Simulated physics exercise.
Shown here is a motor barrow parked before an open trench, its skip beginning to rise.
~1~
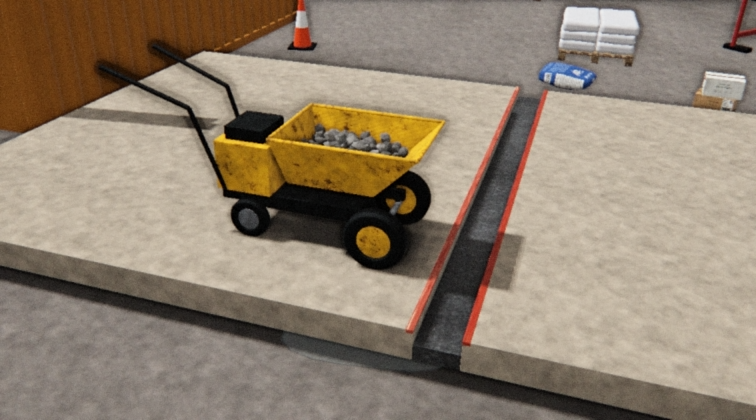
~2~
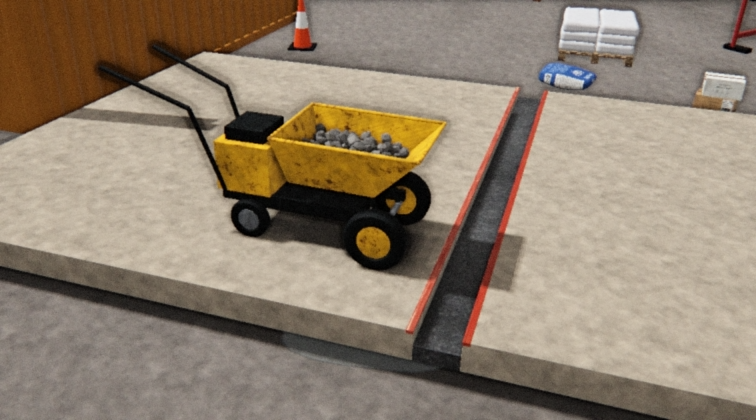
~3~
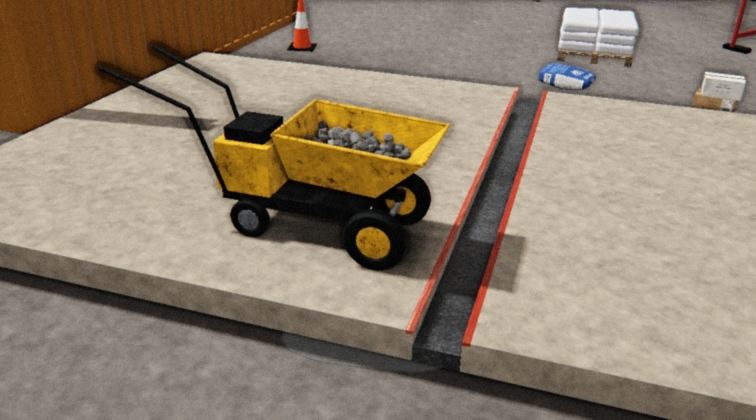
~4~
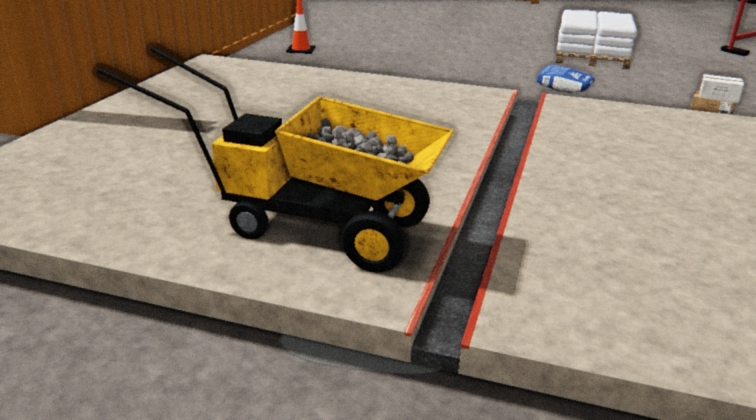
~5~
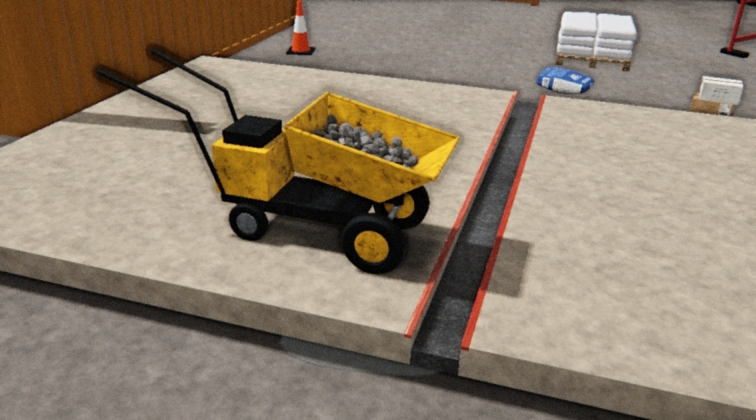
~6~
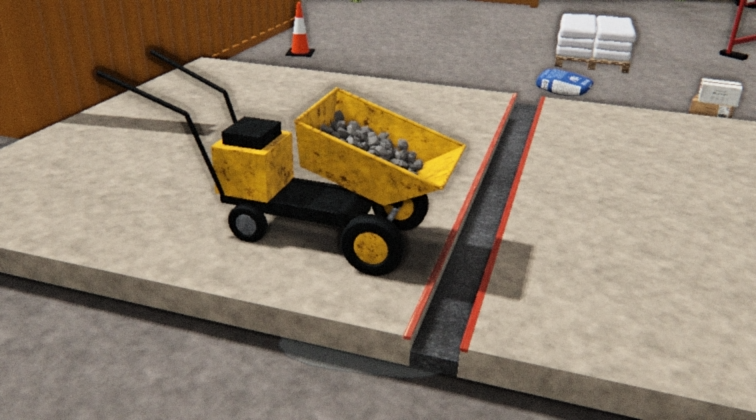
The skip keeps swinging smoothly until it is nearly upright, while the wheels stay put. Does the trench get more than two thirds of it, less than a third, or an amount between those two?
It gets less than a third.
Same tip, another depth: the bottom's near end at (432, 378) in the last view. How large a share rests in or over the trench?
The share would be roughly 20 per cent.
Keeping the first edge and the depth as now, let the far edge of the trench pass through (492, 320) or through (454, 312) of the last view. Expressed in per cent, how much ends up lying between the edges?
You'd get 50 % in the first case and 0 % in the second.
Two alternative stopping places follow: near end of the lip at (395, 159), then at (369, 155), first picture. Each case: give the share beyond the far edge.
That comes to some 40 in a hundred for the first try and some 10 in a hundred for the second.
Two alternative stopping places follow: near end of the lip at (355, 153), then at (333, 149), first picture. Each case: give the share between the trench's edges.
First try: 70 per cent; second try: 40 per cent.
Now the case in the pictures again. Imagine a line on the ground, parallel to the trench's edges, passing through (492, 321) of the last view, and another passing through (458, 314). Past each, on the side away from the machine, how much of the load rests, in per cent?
First some 50, then 80 per cent.
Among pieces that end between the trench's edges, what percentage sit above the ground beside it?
About 10 %.
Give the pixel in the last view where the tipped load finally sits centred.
Roughly pixel (508, 269).
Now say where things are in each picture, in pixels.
In the first picture, lip of the skip at (417, 162), level; top of the load at (343, 150), broken stones; first edge of the trench at (423, 299); far edge at (477, 310), the trench under half as wide as the skip, and shallow for its width.
In the second picture, lip of the skip at (419, 163), level; top of the load at (344, 150).
In the third picture, lip of the skip at (422, 166), tipped barely; top of the load at (339, 144).
In the fourth picture, lip of the skip at (427, 172), tipped a little; top of the load at (343, 143).
In the fifth picture, lip of the skip at (434, 179), tipped a little; top of the load at (349, 142).
In the sixth picture, lip of the skip at (441, 188), tipped clearly; top of the load at (344, 133); first edge of the trench at (420, 306); far edge at (474, 317).
Soon after the last picture, skip tipped steeply; all in the skip.
A little later, skip tipped steeply; most in the skip; a stray few in or heaped over the trench; a small part beyond it; a stray few falling.
Later still, skip tipped right over; about a quarter in the skip; a small part in or heaped over the trench; about two thirds beyond it.
By the end, skip tipped right over; a small part in the skip; about a quarter in or heaped over the trench; about two thirds beyond it.
